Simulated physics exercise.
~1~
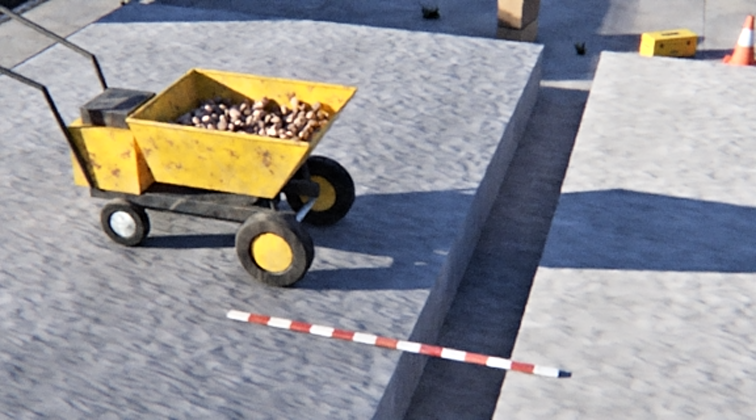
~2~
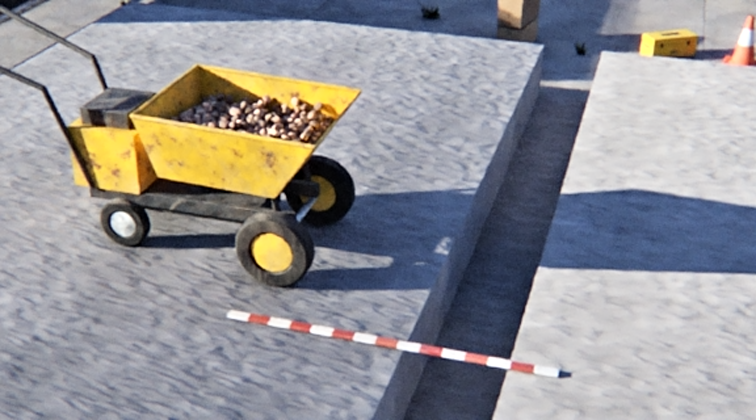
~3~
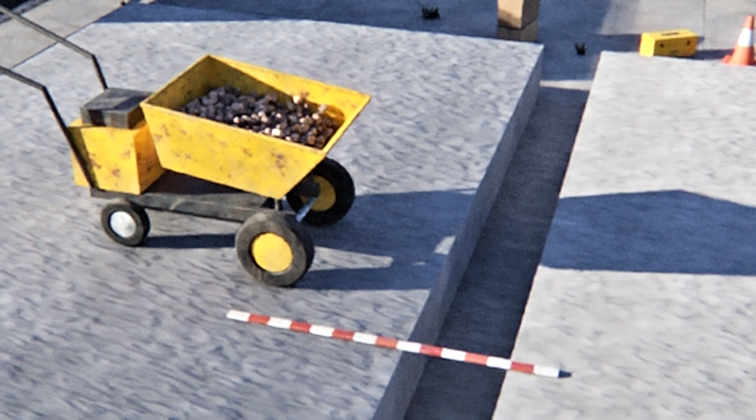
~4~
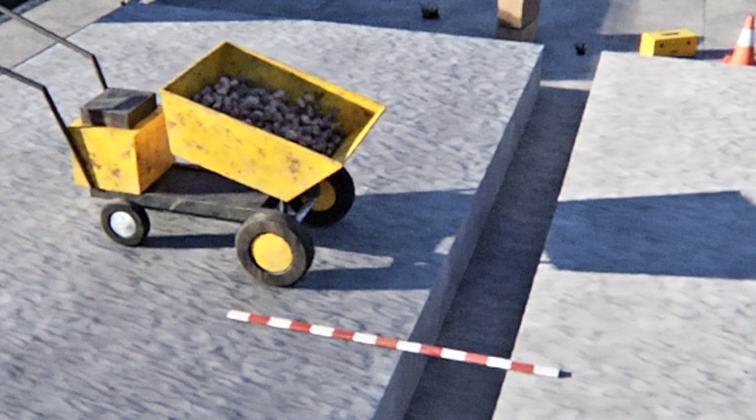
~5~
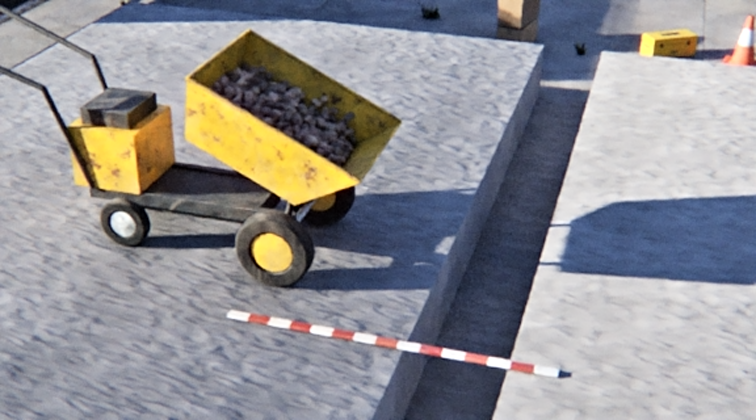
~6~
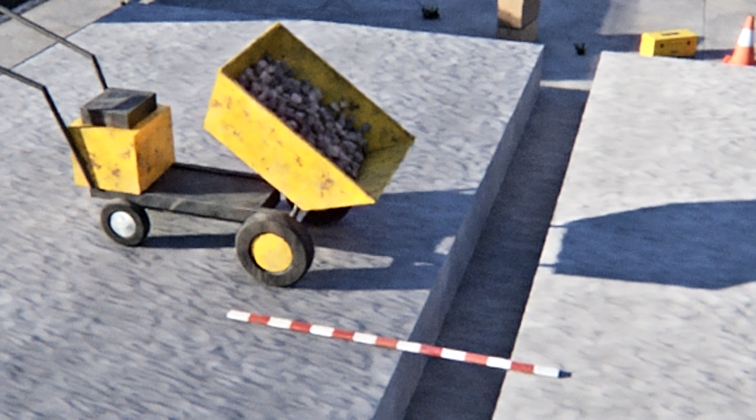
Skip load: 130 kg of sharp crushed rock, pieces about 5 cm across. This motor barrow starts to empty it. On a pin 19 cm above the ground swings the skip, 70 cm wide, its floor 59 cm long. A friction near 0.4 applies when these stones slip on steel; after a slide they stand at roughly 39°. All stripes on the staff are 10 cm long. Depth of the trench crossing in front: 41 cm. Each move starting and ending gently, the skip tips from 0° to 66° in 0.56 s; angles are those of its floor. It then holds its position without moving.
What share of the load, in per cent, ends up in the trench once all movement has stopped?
About 63 per cent.
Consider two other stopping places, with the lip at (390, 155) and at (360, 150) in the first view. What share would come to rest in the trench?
Some 25 and some 50 per cent, in that order.
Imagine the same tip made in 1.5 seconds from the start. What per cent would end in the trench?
Estimate: About 30 %.
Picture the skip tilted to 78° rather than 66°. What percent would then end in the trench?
Then roughly 85 percent.
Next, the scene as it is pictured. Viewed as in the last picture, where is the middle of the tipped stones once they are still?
About (490, 345).
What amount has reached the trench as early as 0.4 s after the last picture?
Roughly 5% by that time.
Then, 0.1 s after the last picture the floor is at 56°, 100 % in the skip; the foremost stones are at (374, 203).
Then, 0.4 s after the last picture the floor is at 66°, 90 % in the skip, 3 % short of the trench, 7 % in the trench; the foremost stones are at (461, 293).
Then, 0.7 s after the last picture the floor is at 66°, 43 % in the skip, 4 % short of the trench, 53 % in the trench; the foremost stones are at (535, 325).
Then, 2.7 s after the last picture the floor is at 66°, 33 % in the skip, 3 % short of the trench, 63 % in the trench; the foremost stones are at (538, 347).
